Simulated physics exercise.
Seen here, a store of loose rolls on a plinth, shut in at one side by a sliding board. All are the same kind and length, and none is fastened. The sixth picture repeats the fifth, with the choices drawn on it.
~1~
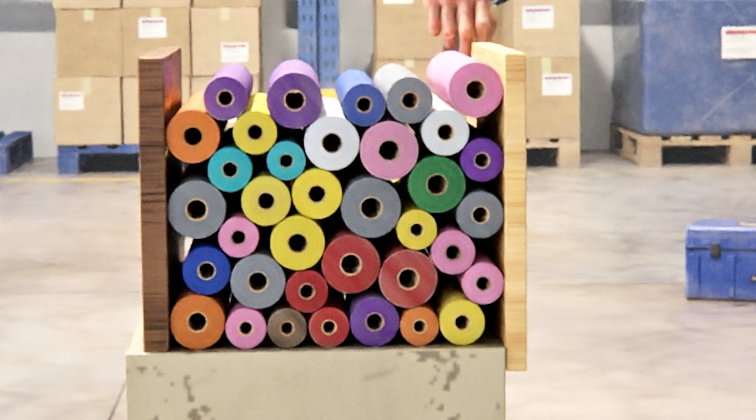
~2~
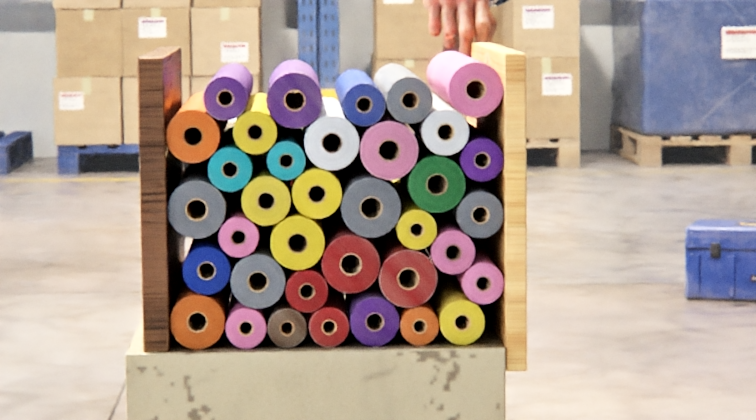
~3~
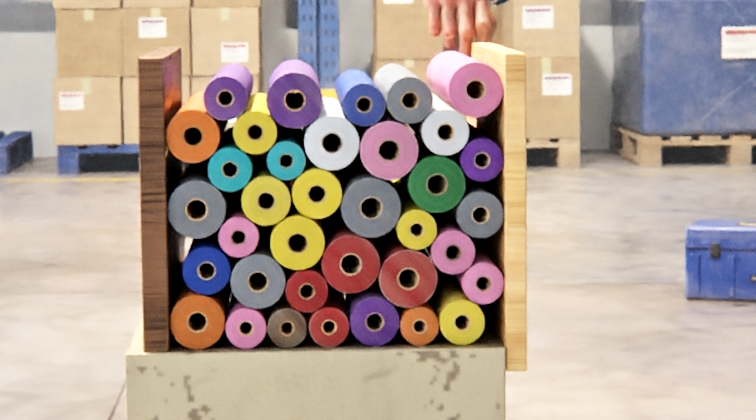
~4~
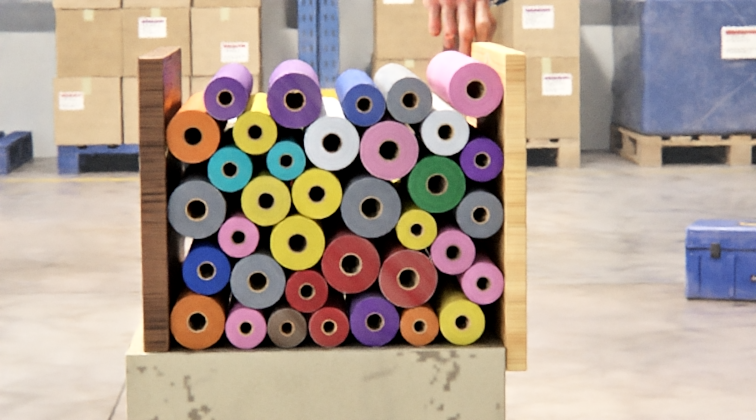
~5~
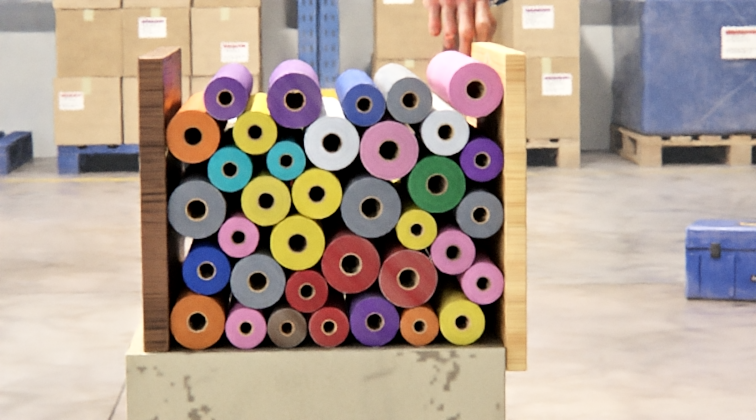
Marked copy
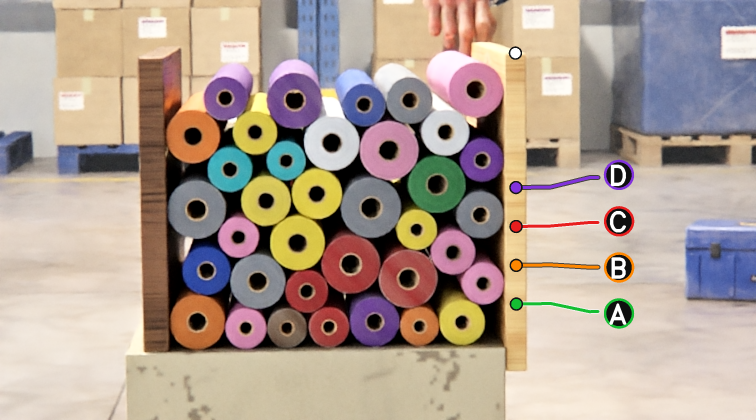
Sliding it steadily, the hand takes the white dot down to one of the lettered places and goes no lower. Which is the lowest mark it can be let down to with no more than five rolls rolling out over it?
Slide it to C.
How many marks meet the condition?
Two of the four.
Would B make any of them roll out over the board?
Yes, at B.
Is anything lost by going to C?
At C: Yes.
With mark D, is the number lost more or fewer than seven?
At D, fewer than seven.
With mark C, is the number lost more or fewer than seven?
At C, fewer than seven.
On the marked copy, A at (516, 304); B at (516, 266); C at (516, 227); D at (516, 188); the white dot at (516, 53).
Taking C. A third of the way, top of the board (504, 131).
Two thirds of the way, top of the board (504, 220).
When it is over, top of the board (504, 226), four out over the board.
As for the rest, A more than five out over the board; B more than five out over the board; D one out over the board.
